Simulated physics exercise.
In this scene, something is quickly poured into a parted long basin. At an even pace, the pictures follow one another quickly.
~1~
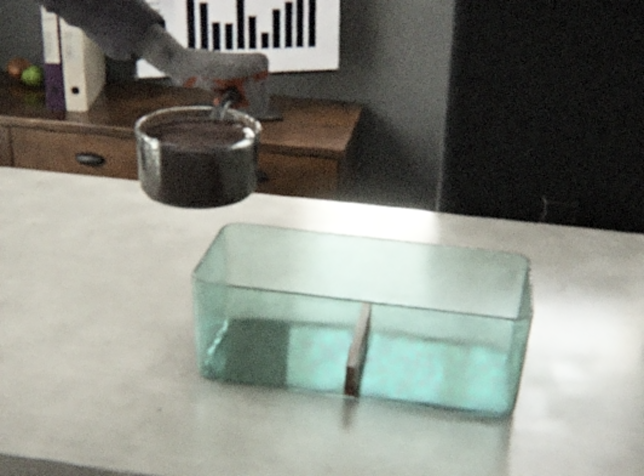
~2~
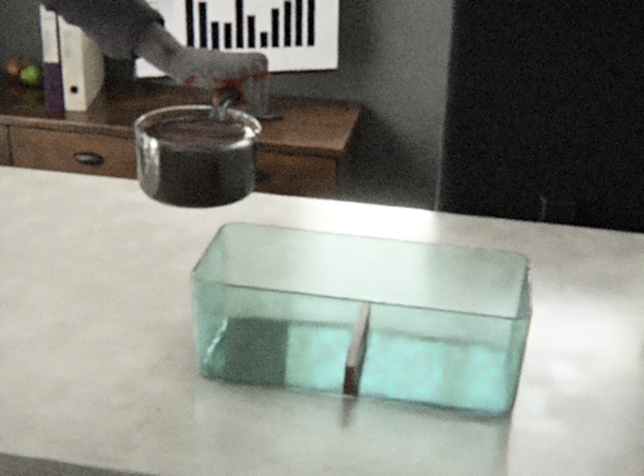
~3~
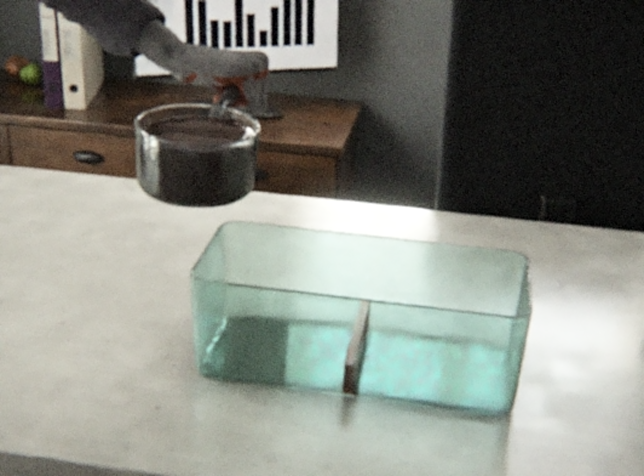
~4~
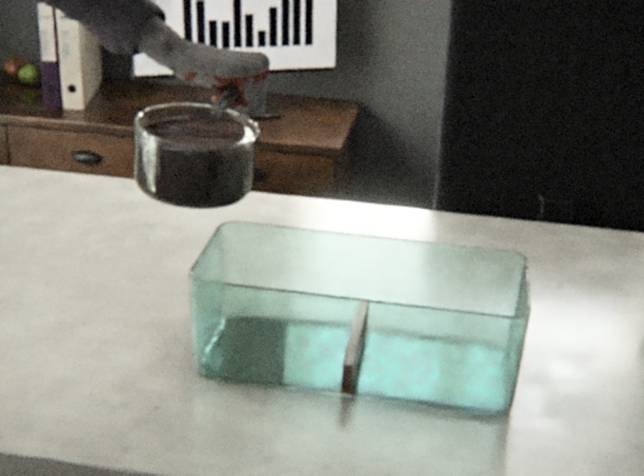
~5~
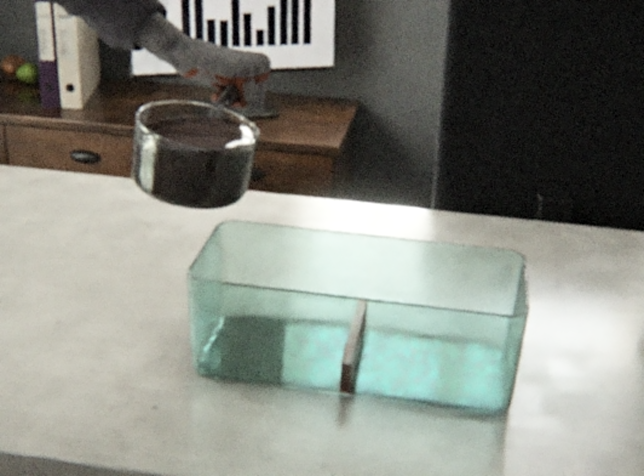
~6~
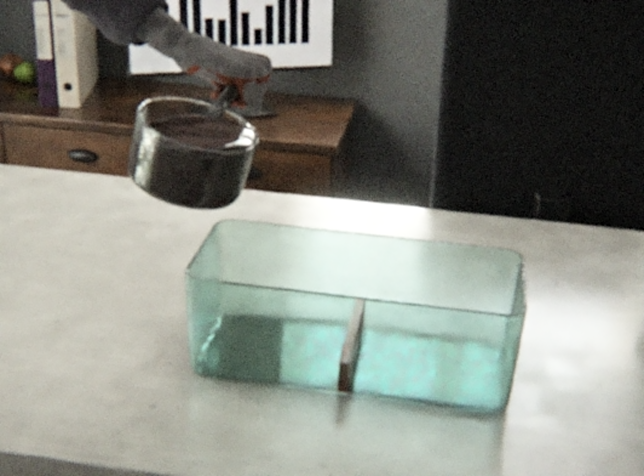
On a pale tabletop in a room with a wooden cabinet behind, a hand held a glass bowl of dark coffee above and behind a divided greenish basin, then tilted it slightly to the right.
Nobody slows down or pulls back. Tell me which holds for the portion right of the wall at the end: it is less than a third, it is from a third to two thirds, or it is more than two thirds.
It is less than a third.
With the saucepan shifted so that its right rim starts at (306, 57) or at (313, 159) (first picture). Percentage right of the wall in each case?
First place gives some 65 %, second place some 55 %.
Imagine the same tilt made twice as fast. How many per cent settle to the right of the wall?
Share on the right: Some 15 percent.
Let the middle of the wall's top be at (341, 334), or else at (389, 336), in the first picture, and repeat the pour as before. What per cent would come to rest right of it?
Around 15 percent in try one and around 5 percent in try two.
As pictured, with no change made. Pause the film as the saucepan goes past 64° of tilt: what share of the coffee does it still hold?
Some 55 in a hundred has yet to spill out.
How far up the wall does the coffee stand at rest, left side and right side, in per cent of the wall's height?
I'd say close to 70 per cent on the left side and 0 on the right.
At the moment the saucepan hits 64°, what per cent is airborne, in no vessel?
Airborne fraction: Approx. 25 %.
A moment on, the saucepan is tipped part way and 53 per cent is still to pour, 22 is left of the wall and 0 right of it.
Next, the saucepan is tipped on its side and 11 per cent is still to pour, 80 is left of the wall and 3 right of it.
Then the saucepan is tipped right over and 0 per cent is still to pour, 94 is left of the wall and 5 right of it.
Later the saucepan is tipped right over and 0 per cent is still to pour, 95 is left of the wall and 5 right of it.
At rest 95 per cent lies left of the wall, 5 right of it and 0 outside.
